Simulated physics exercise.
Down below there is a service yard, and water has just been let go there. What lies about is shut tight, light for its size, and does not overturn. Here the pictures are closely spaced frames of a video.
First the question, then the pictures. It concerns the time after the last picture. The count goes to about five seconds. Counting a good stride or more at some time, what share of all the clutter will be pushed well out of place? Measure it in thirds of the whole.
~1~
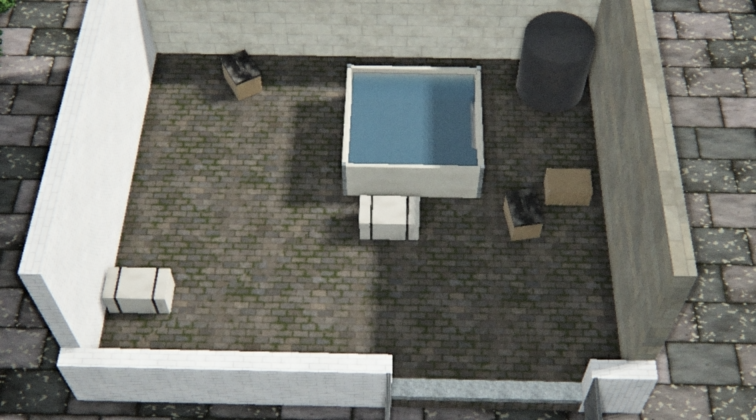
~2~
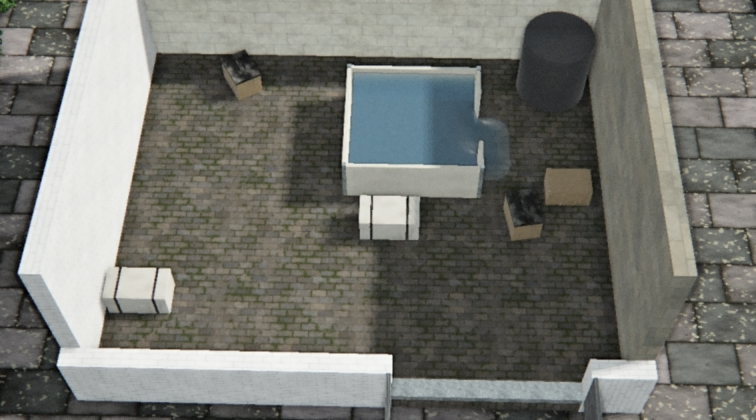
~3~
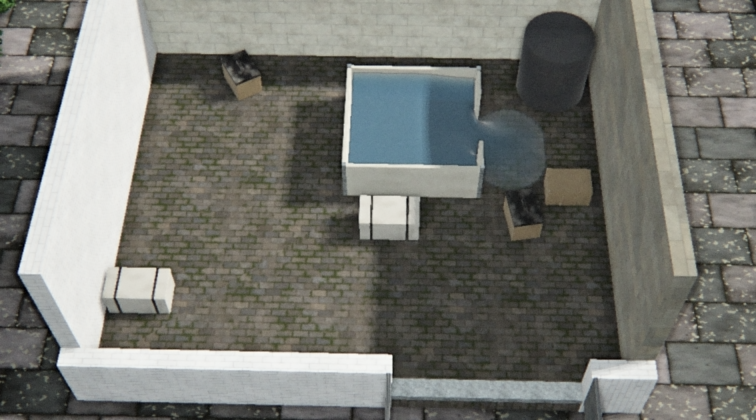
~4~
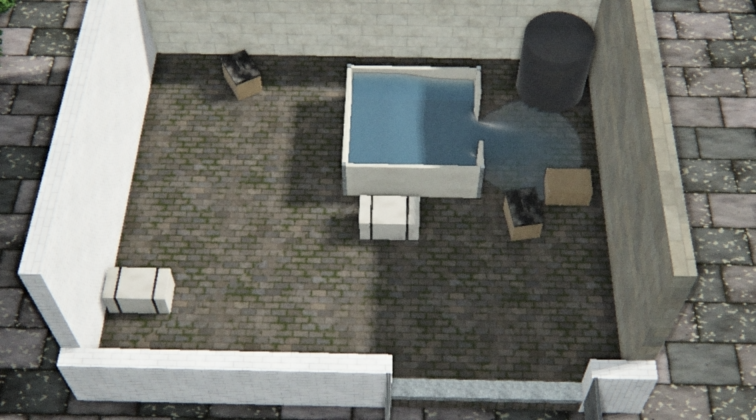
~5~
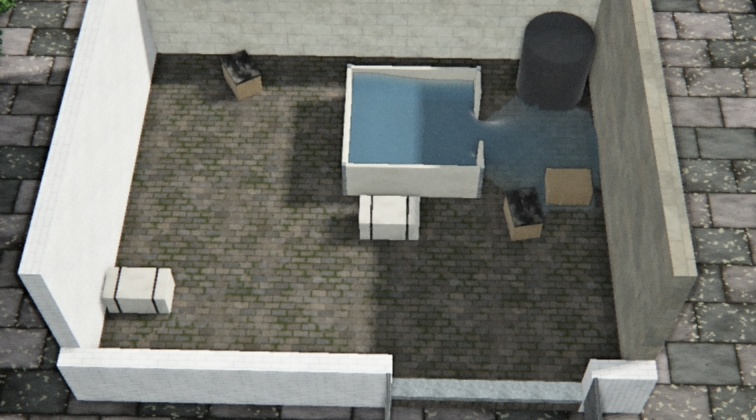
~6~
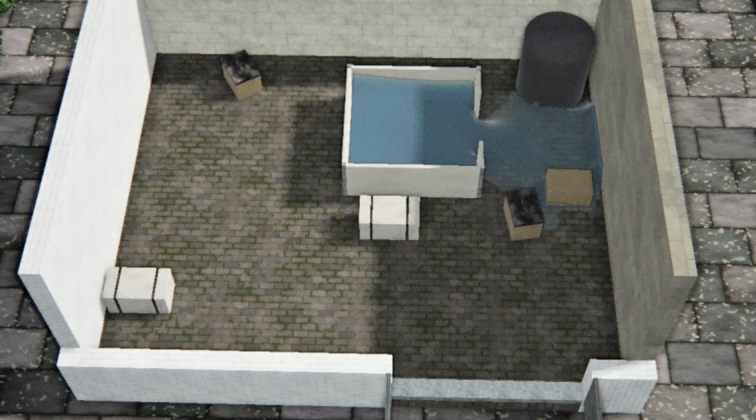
It does not reach a third.
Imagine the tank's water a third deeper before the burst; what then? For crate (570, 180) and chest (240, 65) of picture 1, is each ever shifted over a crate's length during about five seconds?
First one: Travelled that far, second one: Stayed within that.
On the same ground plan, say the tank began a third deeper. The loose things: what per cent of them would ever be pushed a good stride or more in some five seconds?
Estimate: Around 20 in a hundred.
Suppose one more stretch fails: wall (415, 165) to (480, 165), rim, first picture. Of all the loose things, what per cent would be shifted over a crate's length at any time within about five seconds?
0 percent, give or take.
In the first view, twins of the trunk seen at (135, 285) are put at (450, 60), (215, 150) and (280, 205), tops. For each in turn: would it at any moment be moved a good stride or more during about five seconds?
First remains in place, second remains in place, third remains in place.
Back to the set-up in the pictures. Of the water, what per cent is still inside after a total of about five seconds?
Estimate: About 84 %.
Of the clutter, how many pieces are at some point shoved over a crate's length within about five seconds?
By my count, 1.
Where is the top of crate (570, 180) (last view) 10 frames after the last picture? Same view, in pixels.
Estimated top position: Approximately (554, 300).
A moment on, 0 of 5 are well off their spots; 0 afloat.
Next, 1 of 5 are well off their spots; 0 afloat.
Later, 1 of 5 are well off their spots; 0 afloat.
In the end, 1 of 5 are well off their spots, and 1 have been at some point; 0 afloat.
